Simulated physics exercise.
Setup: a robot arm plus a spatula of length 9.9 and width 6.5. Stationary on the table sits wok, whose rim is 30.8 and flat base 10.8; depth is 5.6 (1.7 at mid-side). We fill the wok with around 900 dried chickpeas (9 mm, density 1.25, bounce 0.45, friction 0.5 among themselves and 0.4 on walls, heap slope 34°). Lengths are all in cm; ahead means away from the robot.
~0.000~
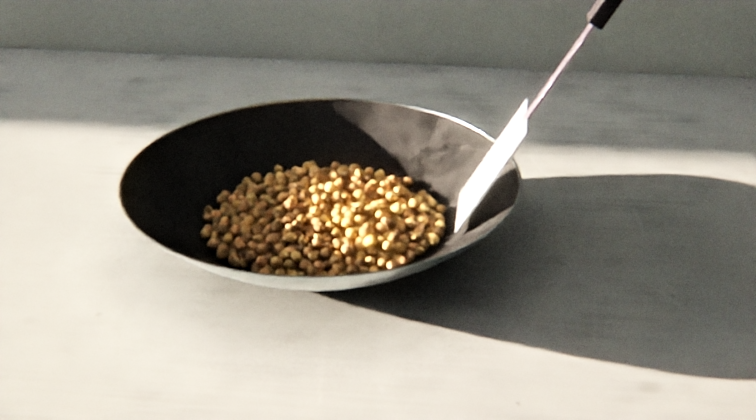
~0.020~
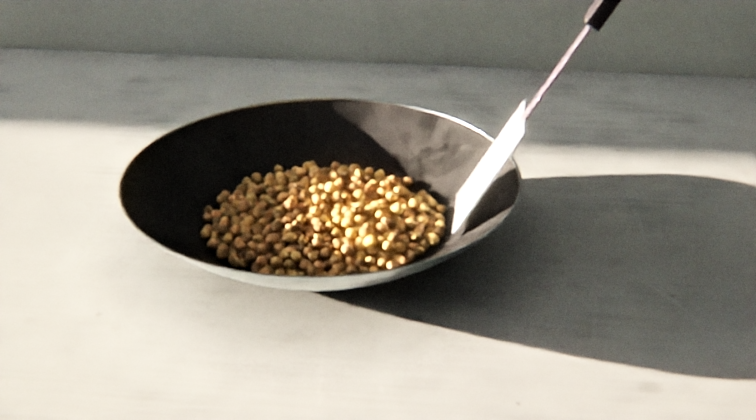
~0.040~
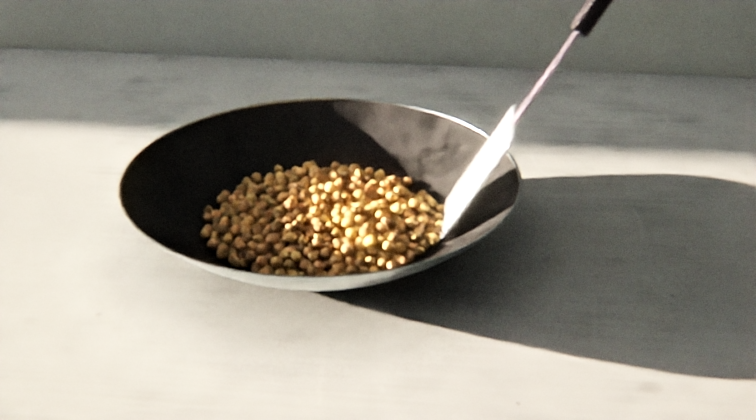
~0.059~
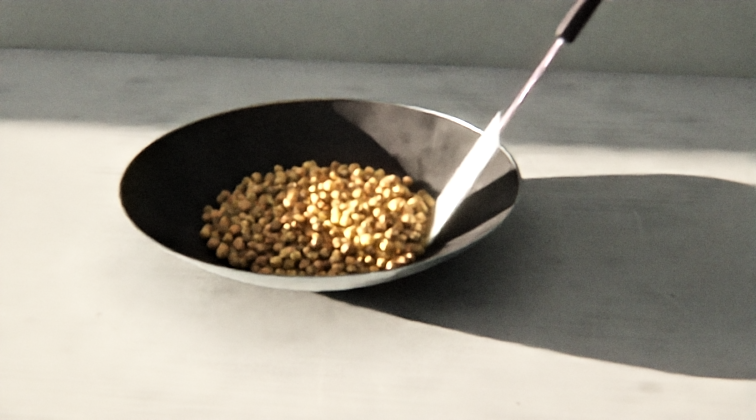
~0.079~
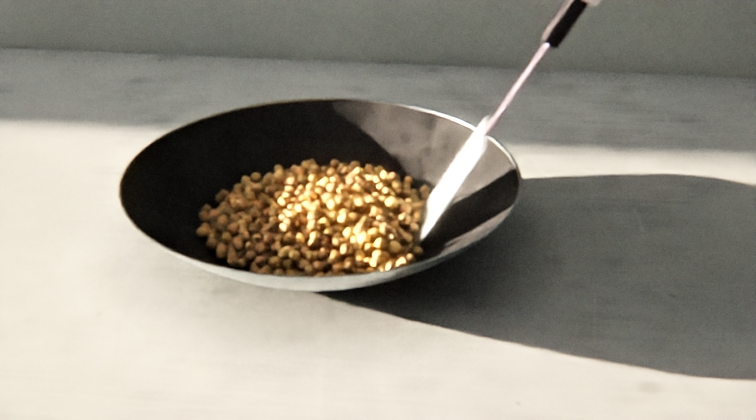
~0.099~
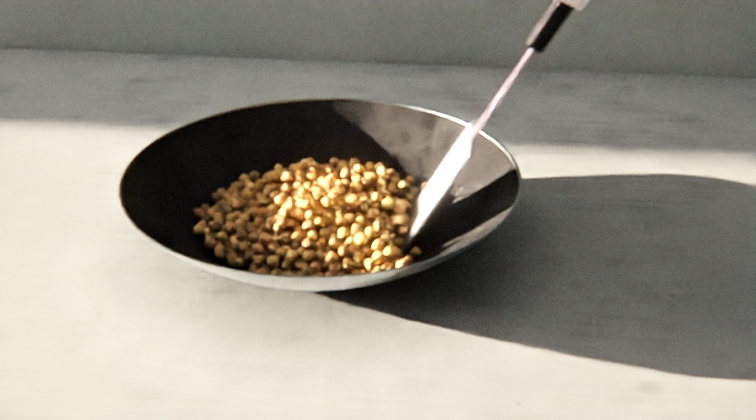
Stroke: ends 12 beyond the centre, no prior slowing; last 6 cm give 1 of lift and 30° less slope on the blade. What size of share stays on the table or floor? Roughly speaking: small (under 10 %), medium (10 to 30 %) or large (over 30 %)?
Roughly, medium, from 10 to 30 %.
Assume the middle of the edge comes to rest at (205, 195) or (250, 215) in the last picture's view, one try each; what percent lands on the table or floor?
First try about 0 percent, second about 0 percent.
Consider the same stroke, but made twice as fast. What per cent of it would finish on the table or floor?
Roughly 25 in a hundred.
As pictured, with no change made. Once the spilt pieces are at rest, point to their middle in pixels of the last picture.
I'd place it close to (63, 225).
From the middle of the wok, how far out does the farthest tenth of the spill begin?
I reckon it's some 30 centimetres.
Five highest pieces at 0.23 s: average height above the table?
About 4 cm.
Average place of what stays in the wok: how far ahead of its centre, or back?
Ahead of centre, roughly 4.0 centimetres.
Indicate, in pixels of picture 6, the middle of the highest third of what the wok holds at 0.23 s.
I'd point to about (258, 204).
After 0.23 s, sloping 60°, highest piece 4 above the table; 900 in the wok.
After 0.37 s, sloping 53°, highest piece 6 above the table; 900 in the wok.
After 0.64 s, sloping 30°, highest piece 7 above the table; 776 in the wok, 121 on the table or floor, 3 on the blade or in flight.
After 1.69 s, sloping 30°, highest piece 6 above the table; 776 in the wok, 124 on the table or floor.
In the end, 776 in the wok, 124 on the table or floor. That is 14 % on the table or floor.
